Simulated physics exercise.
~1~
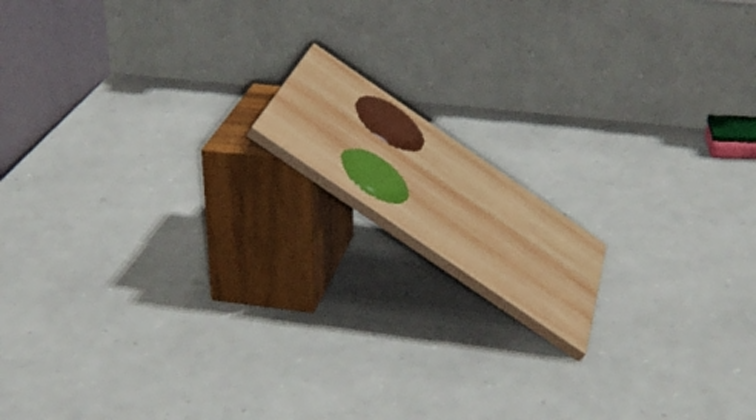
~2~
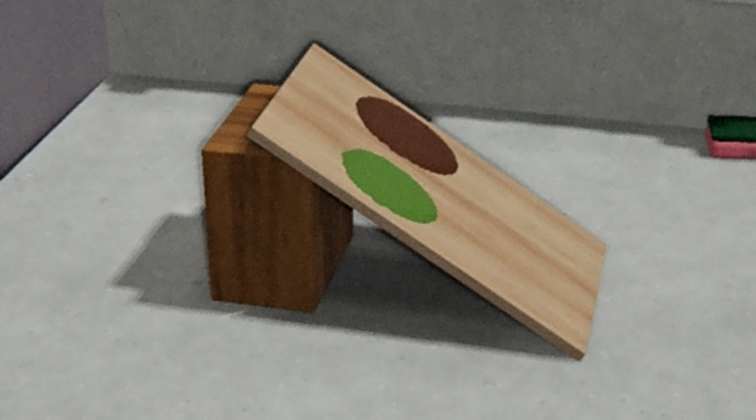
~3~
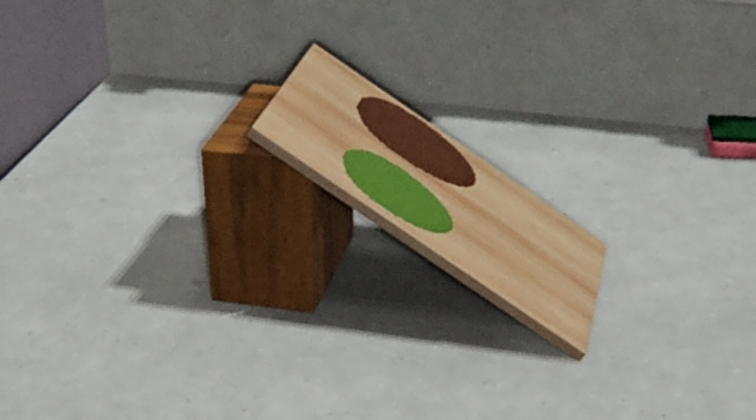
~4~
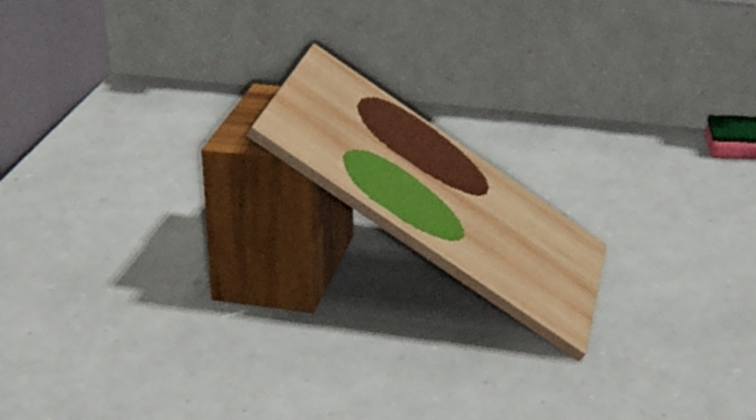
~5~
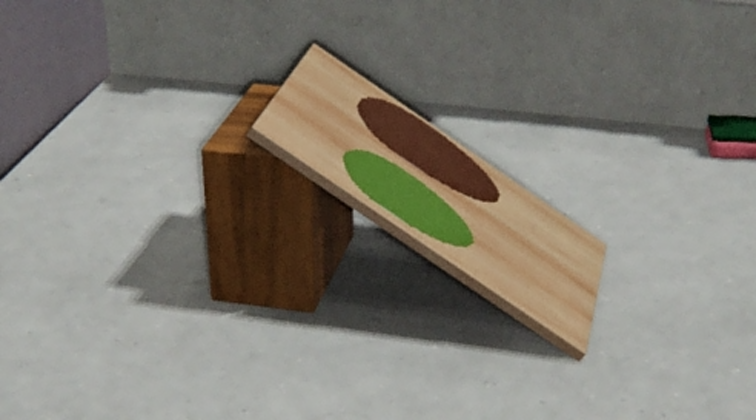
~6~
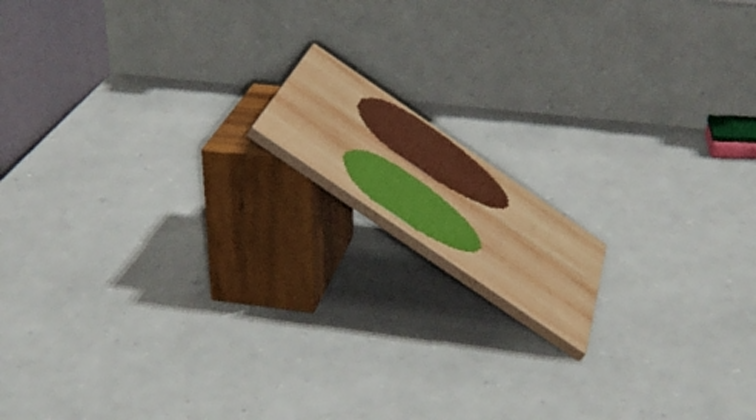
In the video, a brown liquid and a green liquid spread side by side down a tilted wooden board propped on a wooden block, lengthening quickly at first and then more slowly, with the brown tip staying slightly farther right.
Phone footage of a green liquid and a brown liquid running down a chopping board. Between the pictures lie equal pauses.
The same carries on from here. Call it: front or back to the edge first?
Back.
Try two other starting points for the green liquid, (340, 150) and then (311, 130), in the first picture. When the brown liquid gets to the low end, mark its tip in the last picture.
(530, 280) first, then (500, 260).
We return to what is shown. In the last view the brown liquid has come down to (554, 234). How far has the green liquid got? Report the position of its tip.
(519, 272), approximately.
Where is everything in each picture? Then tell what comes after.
The first picture shows tip of the green liquid half way down; tip of the brown liquid (415, 138) half way down.
The second picture shows tip of the green liquid (426, 209) half way down; tip of the brown liquid half way down.
The third picture shows tip of the green liquid half way down; tip of the brown liquid (469, 175) half way down.
The fourth picture shows tip of the green liquid (453, 227) half way down; tip of the brown liquid half way down.
The fifth picture shows tip of the green liquid half way down; tip of the brown liquid (491, 190) three quarters of the way down.
The sixth picture shows tip of the green liquid (473, 240) three quarters of the way down; tip of the brown liquid three quarters of the way down.
Soon after, the green liquid is three quarters of the way down; the brown liquid is three quarters of the way down.
Later, the green liquid is three quarters of the way down; the brown liquid is close to the edge.
In the end, the green liquid is close to the edge; the brown liquid is at the low edge.
